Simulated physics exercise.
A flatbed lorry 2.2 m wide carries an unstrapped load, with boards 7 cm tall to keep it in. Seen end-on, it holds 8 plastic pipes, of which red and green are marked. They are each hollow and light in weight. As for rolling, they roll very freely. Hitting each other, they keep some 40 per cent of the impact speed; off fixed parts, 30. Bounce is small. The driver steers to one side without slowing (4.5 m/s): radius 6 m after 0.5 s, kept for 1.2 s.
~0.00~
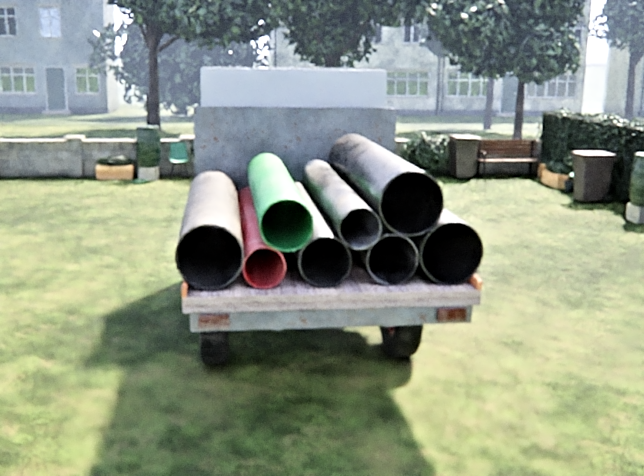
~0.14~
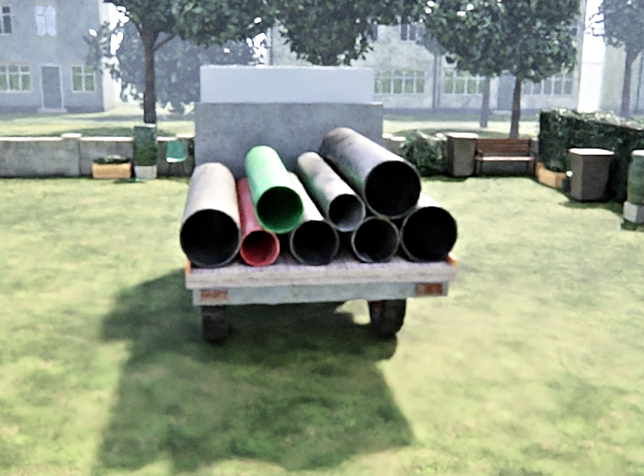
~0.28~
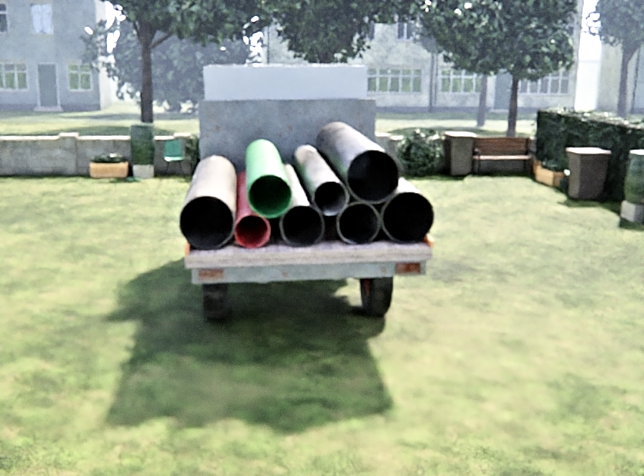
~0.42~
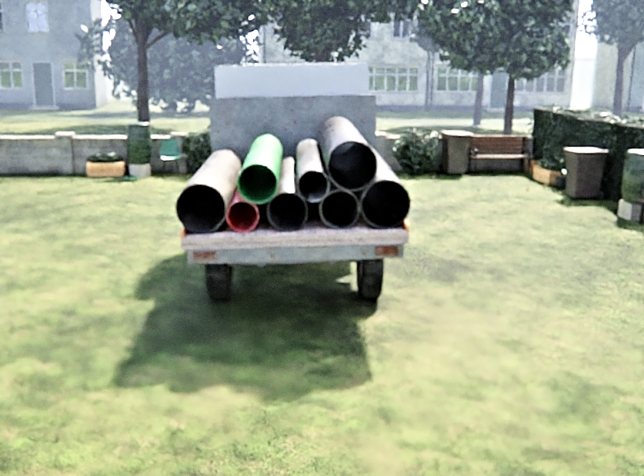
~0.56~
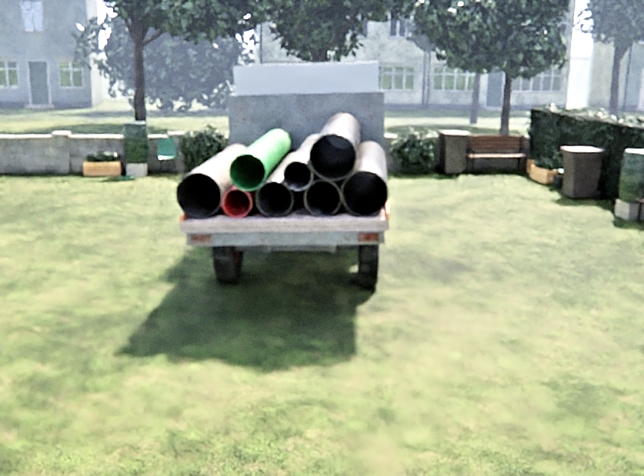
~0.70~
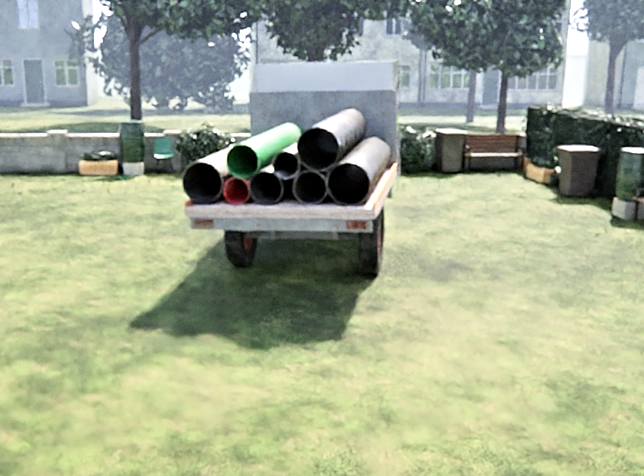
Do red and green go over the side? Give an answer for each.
The red does, the green does.
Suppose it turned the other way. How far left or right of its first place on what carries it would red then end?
It would finish around 0 centimetres left of its start.
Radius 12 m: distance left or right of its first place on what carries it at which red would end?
Shift: Near 0 cm to the right.
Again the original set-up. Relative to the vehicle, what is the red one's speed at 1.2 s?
Near 0.7 m/s at that time.
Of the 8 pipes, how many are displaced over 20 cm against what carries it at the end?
Counted: 8.
Then, 1.2 s in, red is on the deck, 35 cm from the left edge, rolling left; green is up on others, 40 cm from the left edge, rolling left; 0 gone from the deck.
Then, 1.8 s in, red is over the left board and falling; green is over the left board and falling; 4 gone from the deck.
In the end (5.0 s), red is over the left board and gone; green is over the left board and gone; 7 gone from the deck.
